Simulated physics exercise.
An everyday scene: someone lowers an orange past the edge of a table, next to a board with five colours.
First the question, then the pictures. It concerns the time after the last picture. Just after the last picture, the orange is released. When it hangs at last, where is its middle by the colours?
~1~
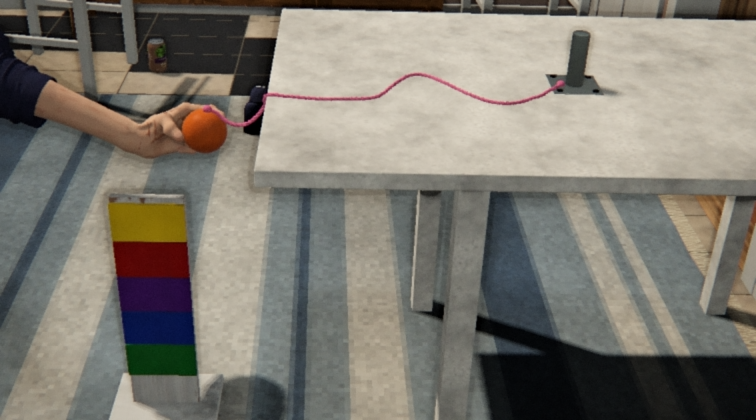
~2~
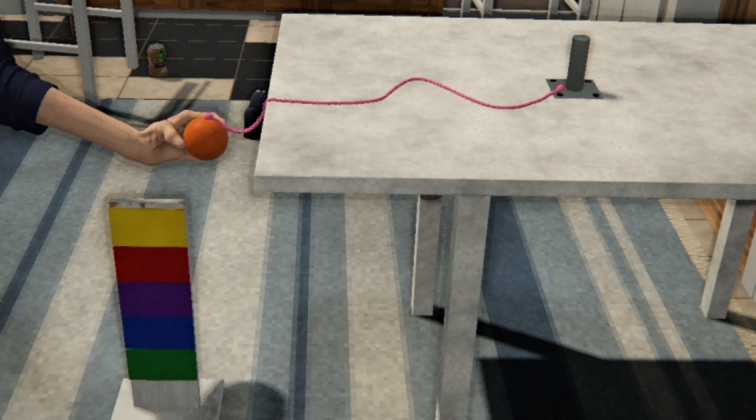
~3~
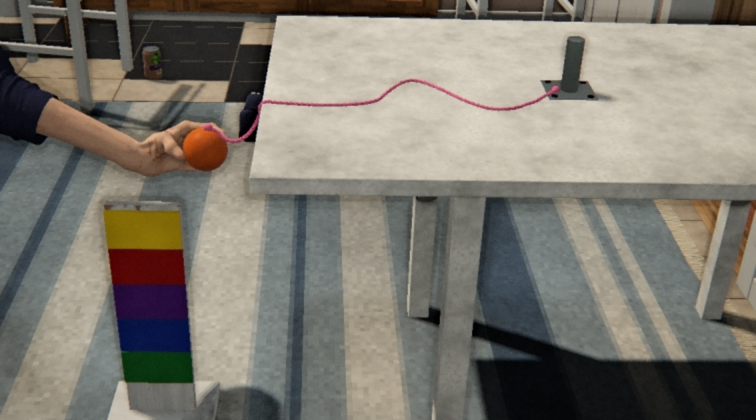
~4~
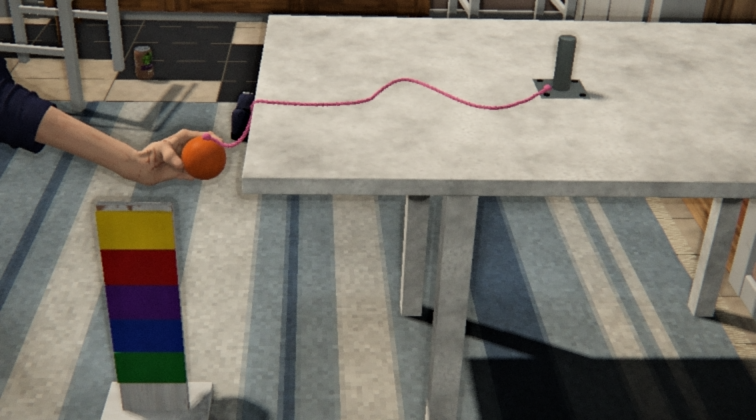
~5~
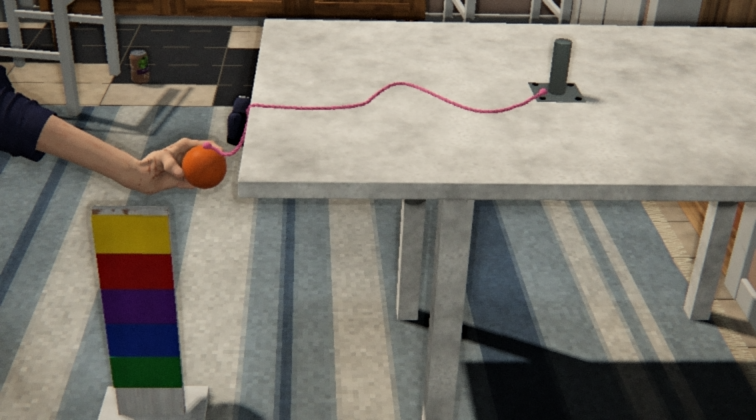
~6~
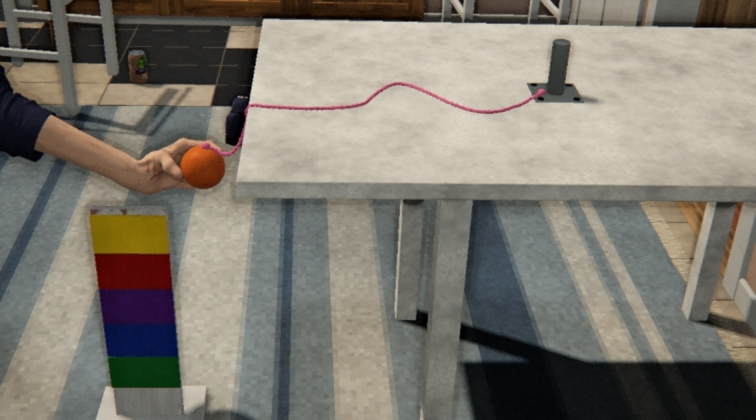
By the colours, at red.
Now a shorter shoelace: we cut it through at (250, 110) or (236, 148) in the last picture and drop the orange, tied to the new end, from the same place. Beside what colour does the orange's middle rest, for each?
First try: None, it hangs higher; second try: Yellow.
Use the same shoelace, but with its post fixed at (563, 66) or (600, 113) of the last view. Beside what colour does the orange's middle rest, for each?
First try: Yellow; second try: Yellow.
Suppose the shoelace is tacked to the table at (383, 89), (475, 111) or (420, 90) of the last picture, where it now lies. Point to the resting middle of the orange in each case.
Readings in order - (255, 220), (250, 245), (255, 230).
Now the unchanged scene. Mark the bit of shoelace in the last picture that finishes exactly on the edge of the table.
Approximately at (332, 108) in the final frame.
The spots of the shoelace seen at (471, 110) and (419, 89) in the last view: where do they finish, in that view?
Result - first point (445, 95), second point (377, 96).
Soon after, orange near (211, 254); level with red.
Then, orange near (279, 253); level with red.
Further on, orange near (240, 265); level with red.
At rest, orange near (251, 265); level with red. At red.
